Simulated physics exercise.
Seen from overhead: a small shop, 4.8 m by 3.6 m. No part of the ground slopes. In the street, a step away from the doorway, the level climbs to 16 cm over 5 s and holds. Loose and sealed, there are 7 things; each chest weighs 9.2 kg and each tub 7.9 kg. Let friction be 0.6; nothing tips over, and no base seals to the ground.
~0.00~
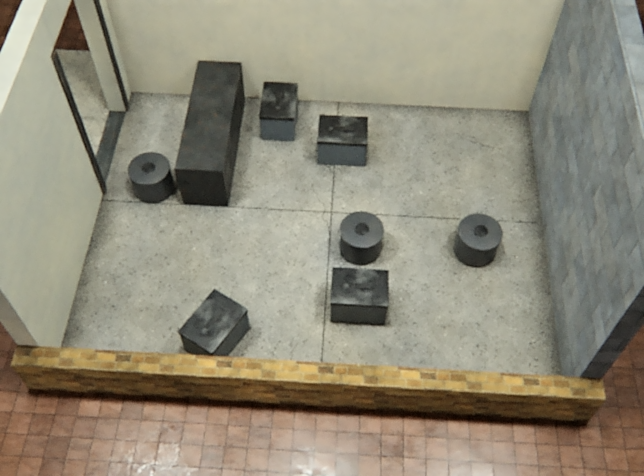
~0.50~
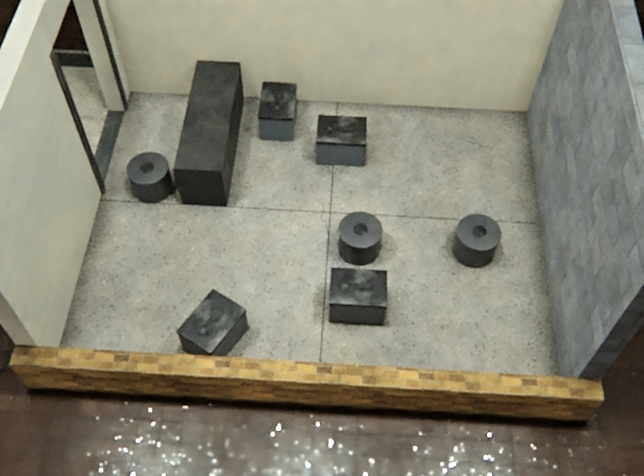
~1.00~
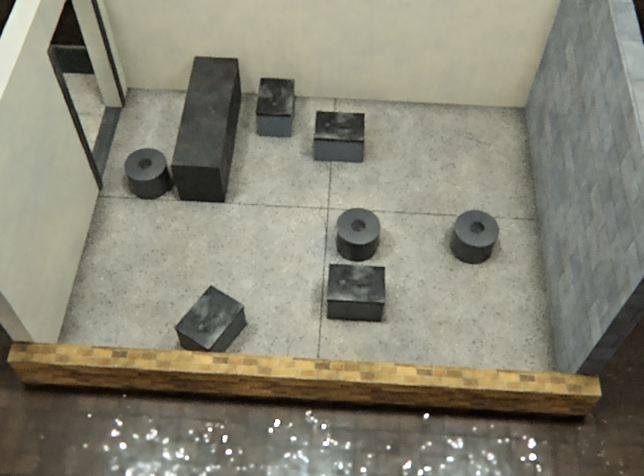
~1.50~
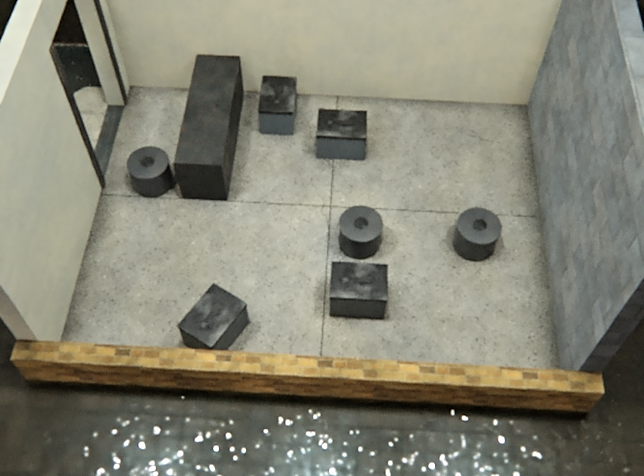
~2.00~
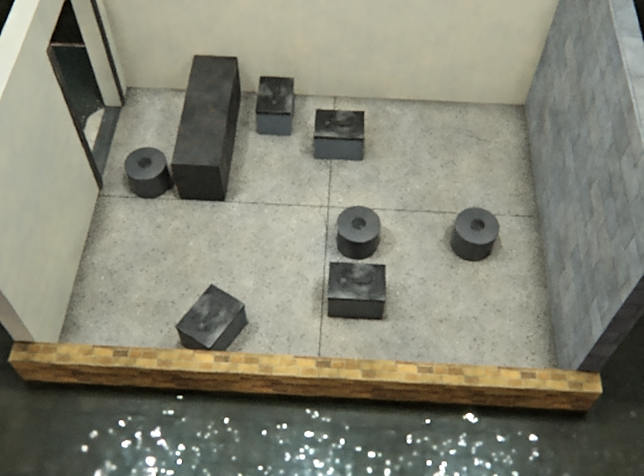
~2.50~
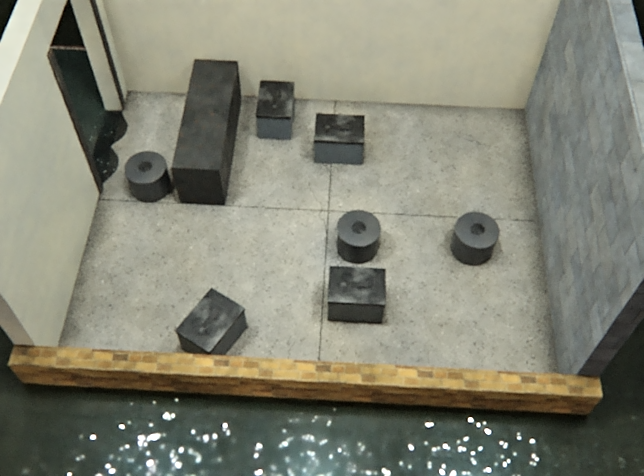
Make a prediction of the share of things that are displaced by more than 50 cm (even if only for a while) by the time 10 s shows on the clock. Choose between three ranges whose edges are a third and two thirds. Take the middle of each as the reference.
The range is the lowest, under a third.
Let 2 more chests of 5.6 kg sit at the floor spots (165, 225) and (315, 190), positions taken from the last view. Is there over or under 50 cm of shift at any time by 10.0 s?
Order as asked: Farther and not as far.
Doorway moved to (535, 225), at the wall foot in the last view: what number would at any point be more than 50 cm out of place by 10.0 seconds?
That gives 4 of them.
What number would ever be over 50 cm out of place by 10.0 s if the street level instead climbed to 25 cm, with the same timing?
Under that setup the answer is 3.
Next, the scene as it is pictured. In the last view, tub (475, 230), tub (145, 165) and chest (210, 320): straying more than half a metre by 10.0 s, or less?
So that's inside it for the first, beyond it for the second and beyond it for the last.
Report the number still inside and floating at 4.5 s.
At that time the total is 0.
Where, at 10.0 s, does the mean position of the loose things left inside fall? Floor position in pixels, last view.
Near (336, 247).
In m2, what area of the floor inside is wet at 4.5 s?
About 2.0 m2 is covered.
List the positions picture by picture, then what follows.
The first picture shows a chest at (360, 286) rests on the ground; a chest at (343, 129) rests on the ground; water covers 0.0 m2; 0 of 7 have shifted.
The second picture shows a chest at (359, 286), on the bottom; a chest at (342, 129) rests on the ground; 0.0 m2 under water; 0 of 7 have shifted.
The third picture shows a chest at (357, 283) rests on the ground; a chest at (340, 125) rests on the ground; 0.0 m2 under water; 0 of 7 have shifted.
The fourth picture shows a chest at (359, 280) rests on the ground; a chest at (342, 123) rests on the ground; water covers 0.0 m2; 0 of 7 have shifted.
The fifth picture shows a chest at (357, 281) rests on the ground; a chest at (340, 123) rests on the ground; 0.0 m2 under water; 0 of 7 have shifted.
The sixth picture shows a chest at (357, 285) rests on the ground; a chest at (340, 127) rests on the ground; water covers 0.0 m2; 0 of 7 have shifted.
After 3.5 s 0 of 7 are over 50 cm from their spots; 0 afloat.
After 4.5 s 0 of 7 are over 50 cm from their spots; 0 afloat.
After 7.0 s 1 of 7 are over 50 cm from their spots; 0 afloat.
After 10.0 s 2 of 7 are over 50 cm from their spots, and 2 have been at some point; 2 afloat.
